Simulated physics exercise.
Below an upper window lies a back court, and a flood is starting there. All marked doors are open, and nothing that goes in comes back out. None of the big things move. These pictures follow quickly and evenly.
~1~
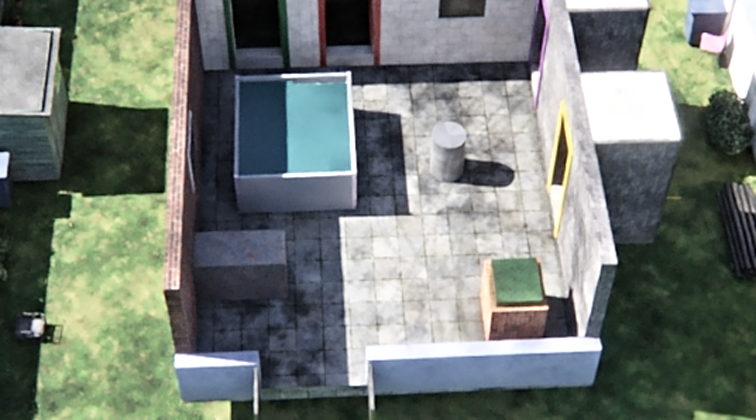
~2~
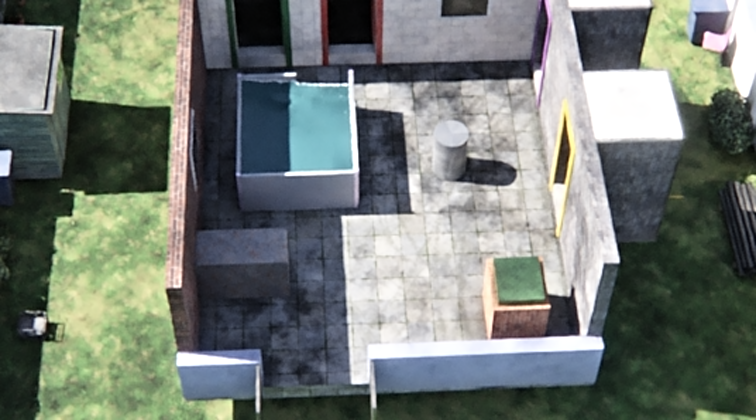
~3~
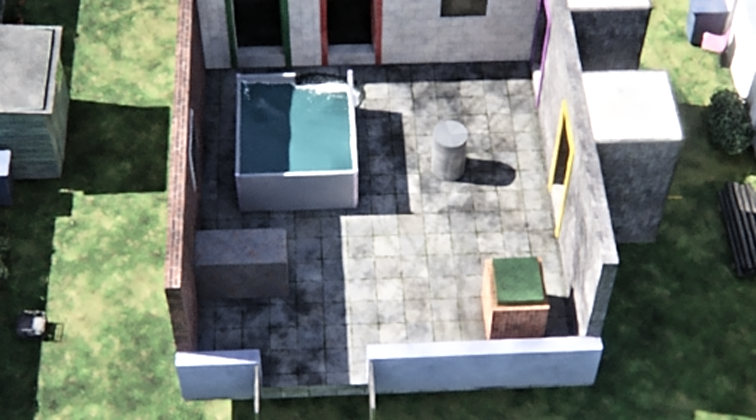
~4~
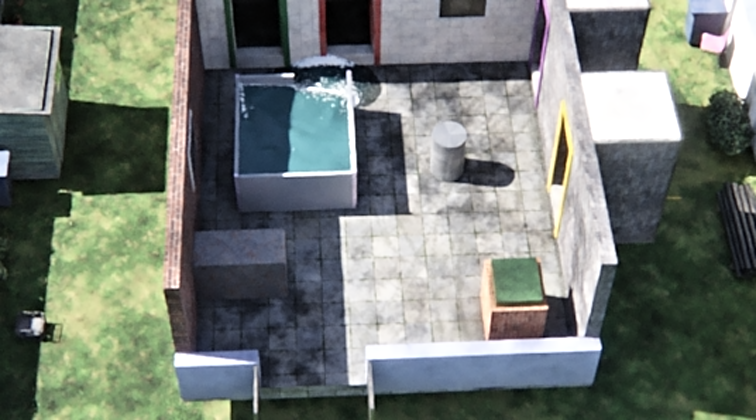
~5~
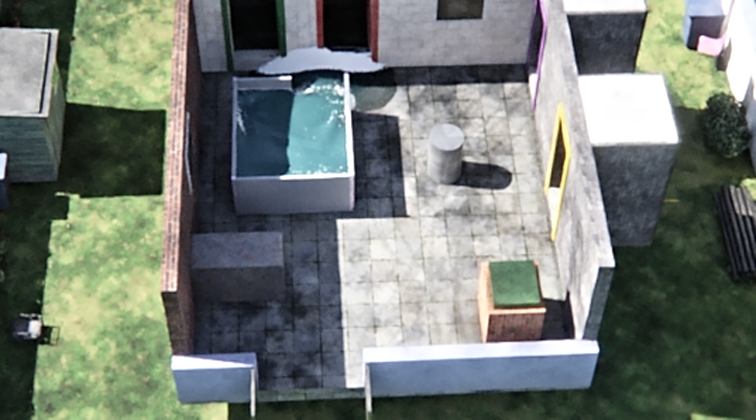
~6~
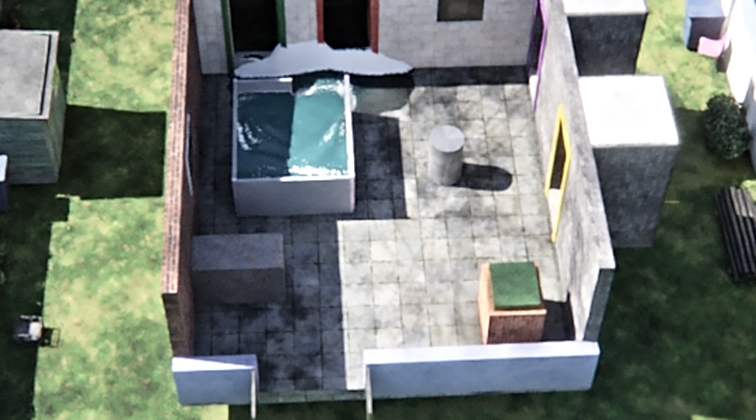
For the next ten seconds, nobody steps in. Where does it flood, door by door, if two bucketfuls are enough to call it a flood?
At the purple door it floods; at the yellow door it does not flood; at the red door it floods; at the green door it does not flood.
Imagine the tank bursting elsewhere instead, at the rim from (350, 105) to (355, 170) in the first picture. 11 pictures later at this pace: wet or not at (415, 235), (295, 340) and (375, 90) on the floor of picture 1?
Taken in turn they're swamped, unwetted and unwetted.
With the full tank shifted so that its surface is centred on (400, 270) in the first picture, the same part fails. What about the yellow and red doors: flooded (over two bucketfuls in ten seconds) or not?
The yellow door remains within limits, and the red door remains within limits.
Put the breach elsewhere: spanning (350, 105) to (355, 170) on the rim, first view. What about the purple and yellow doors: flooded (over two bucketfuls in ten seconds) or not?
Lab note: Purple tops the threshold; yellow tops the threshold.
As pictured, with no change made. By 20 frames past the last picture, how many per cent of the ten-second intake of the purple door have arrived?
It would be roughly 75 percent of the ten-second total.
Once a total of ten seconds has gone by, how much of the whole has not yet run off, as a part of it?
88 %.
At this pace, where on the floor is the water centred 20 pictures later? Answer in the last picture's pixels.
Close to (324, 145).
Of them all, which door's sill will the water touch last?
The yellow-painted one.
A moment on, water covers 20 % of the floor; the purple door not reached, the yellow door not reached, the red door far over two buckets in, the green door under two buckets in.
Next, water covers 30 % of the floor; the purple door over two buckets in, the yellow door not reached, the red door far over two buckets in, the green door under two buckets in.
Then, water covers 45 % of the floor; the purple door far over two buckets in, the yellow door wet at the sill, nothing in, the red door far over two buckets in, the green door under two buckets in.
Later, water covers 80 % of the floor; the purple door far over two buckets in, the yellow door wet at the sill, nothing in, the red door far over two buckets in, the green door under two buckets in.
In the end, water covers 100 % of the floor; the purple door far over two buckets in, the yellow door wet at the sill, nothing in, the red door far over two buckets in, the green door under two buckets in.
